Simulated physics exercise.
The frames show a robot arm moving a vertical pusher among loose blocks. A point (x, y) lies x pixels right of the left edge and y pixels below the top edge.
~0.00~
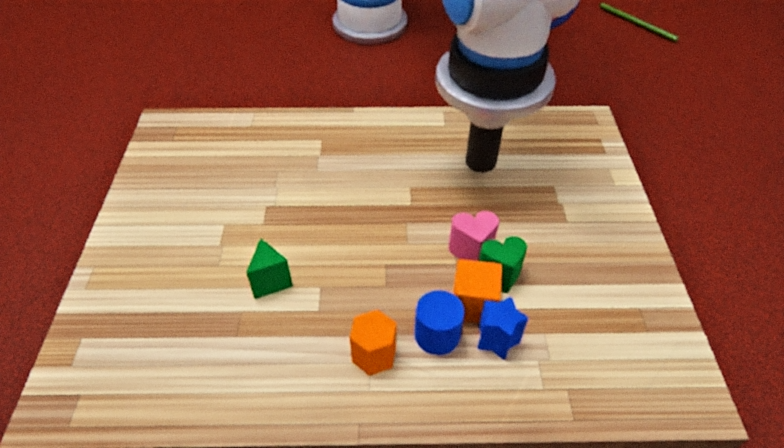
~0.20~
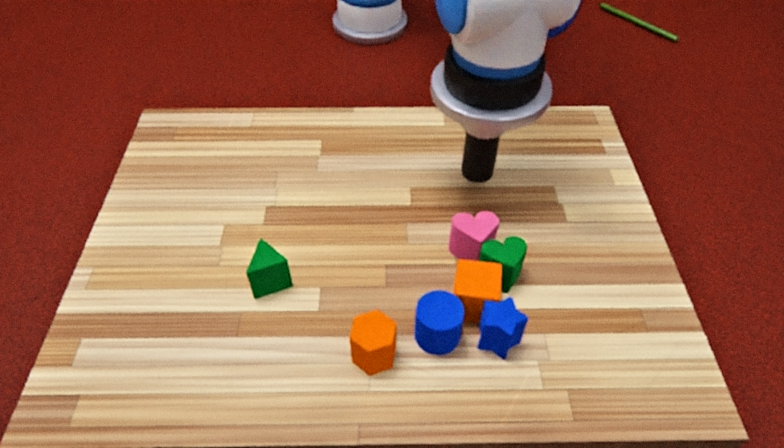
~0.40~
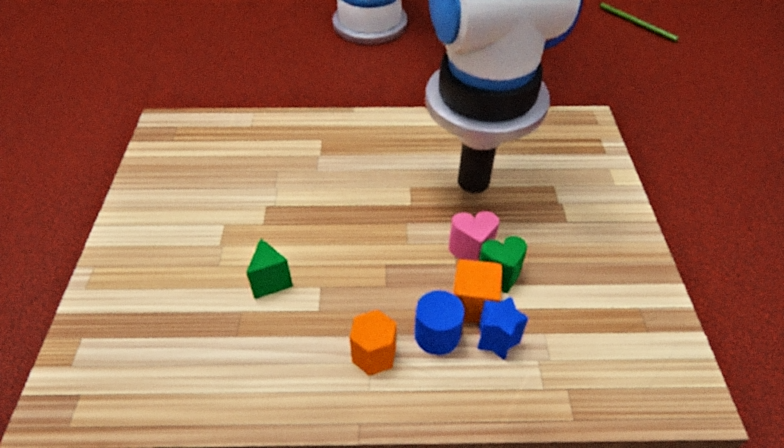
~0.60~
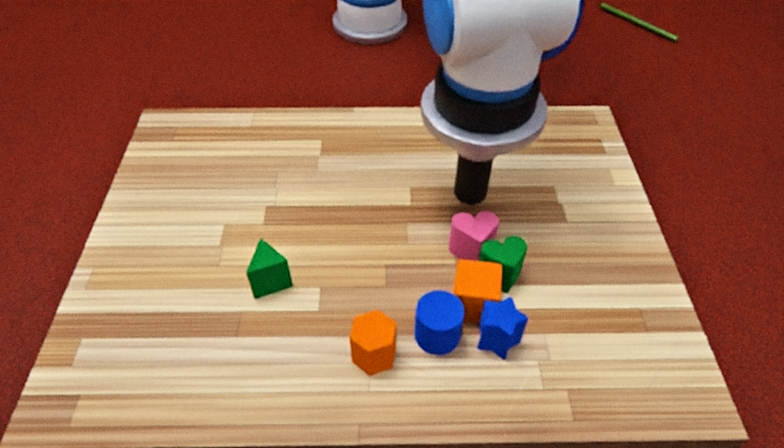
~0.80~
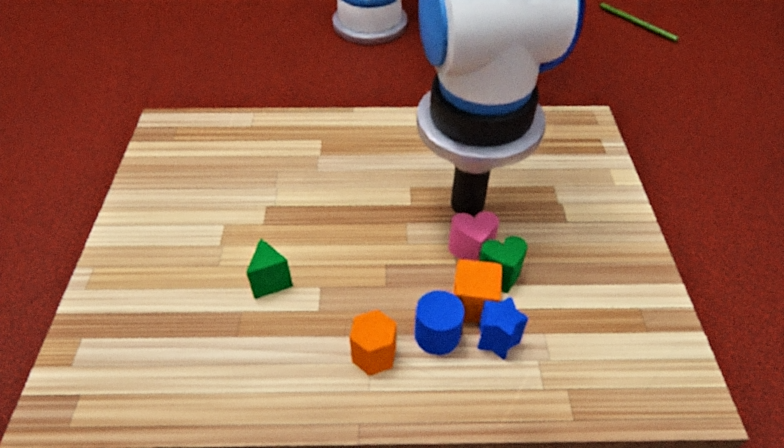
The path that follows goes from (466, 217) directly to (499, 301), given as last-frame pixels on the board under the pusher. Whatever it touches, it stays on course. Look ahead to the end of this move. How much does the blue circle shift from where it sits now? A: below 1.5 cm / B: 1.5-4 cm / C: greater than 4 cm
My pick is B.
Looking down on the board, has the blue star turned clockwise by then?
Short answer: No.
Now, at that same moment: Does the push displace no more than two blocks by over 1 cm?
No
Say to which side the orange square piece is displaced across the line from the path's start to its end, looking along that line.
Well, taking the path from its start to its end as straight ahead, the orange square piece moves to the right.
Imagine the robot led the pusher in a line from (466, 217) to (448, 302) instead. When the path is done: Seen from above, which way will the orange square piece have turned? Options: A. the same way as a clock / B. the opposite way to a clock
It's A.
On the path given first. One third of the way, pusher at (479, 231); pink heart block at (478, 241), turned 15° clockwise; orange square piece at (480, 282), turned 15° clockwise; blue star at (504, 318), turned 15° anticlockwise; green heart block at (511, 255), turned 35° anticlockwise.
Two thirds of the way, pusher at (490, 259); blue circle at (429, 330); pink heart block at (481, 268), turned 35° clockwise; orange square piece at (480, 310); blue star at (514, 341), turned 45° anticlockwise; green heart block at (524, 270), turned 70° anticlockwise.
At the end, pusher at (502, 290); blue circle at (423, 334); pink heart block at (476, 290), turned 65° clockwise; orange square piece at (473, 328); blue star at (517, 347), turned 65° anticlockwise; green heart block at (542, 285), turned 65° anticlockwise.
